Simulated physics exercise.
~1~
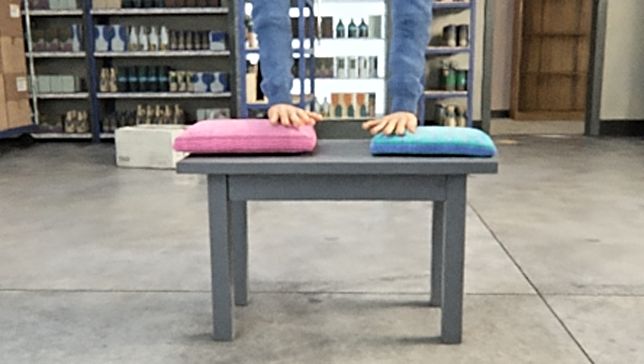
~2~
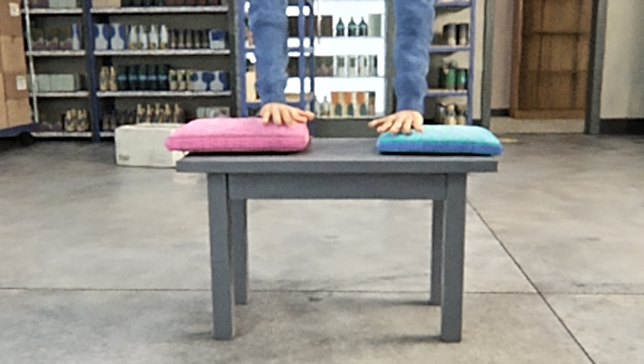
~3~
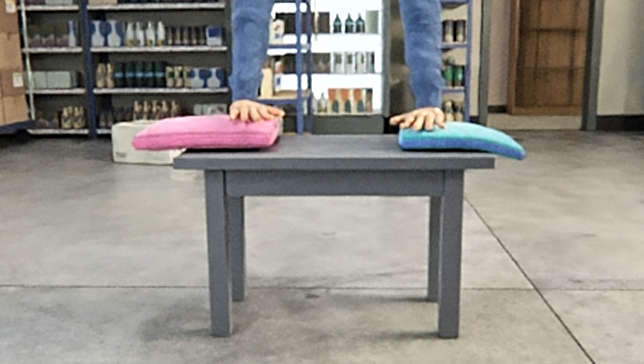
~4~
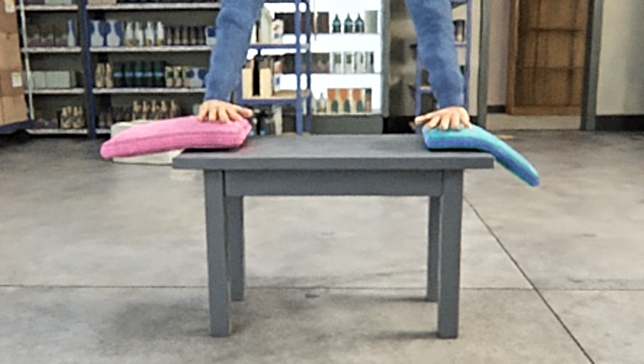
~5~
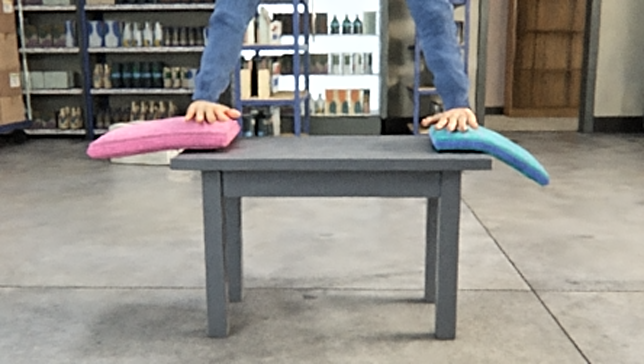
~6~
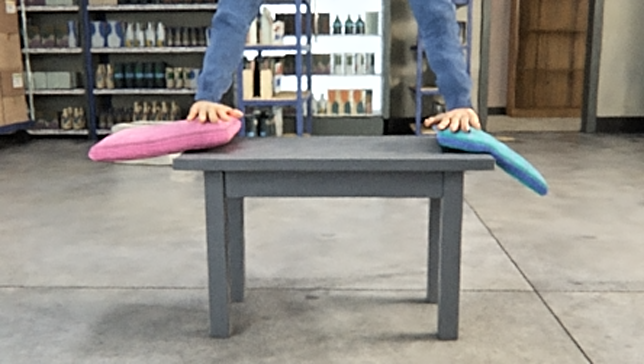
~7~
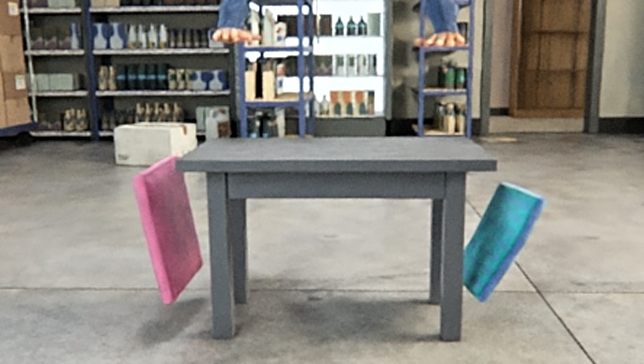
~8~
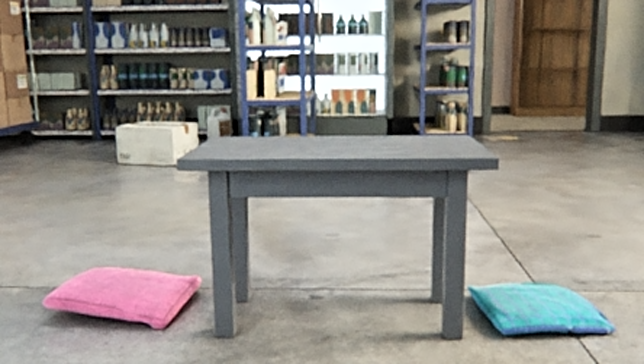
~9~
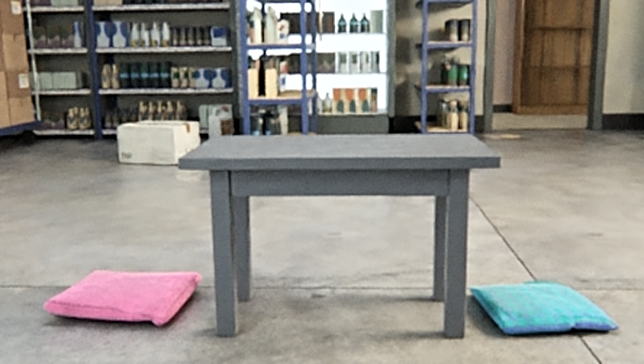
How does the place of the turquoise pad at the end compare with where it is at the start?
At the start the turquoise pad lies on top of the table, under a hand. At the end it lies on the floor to the right of the table.
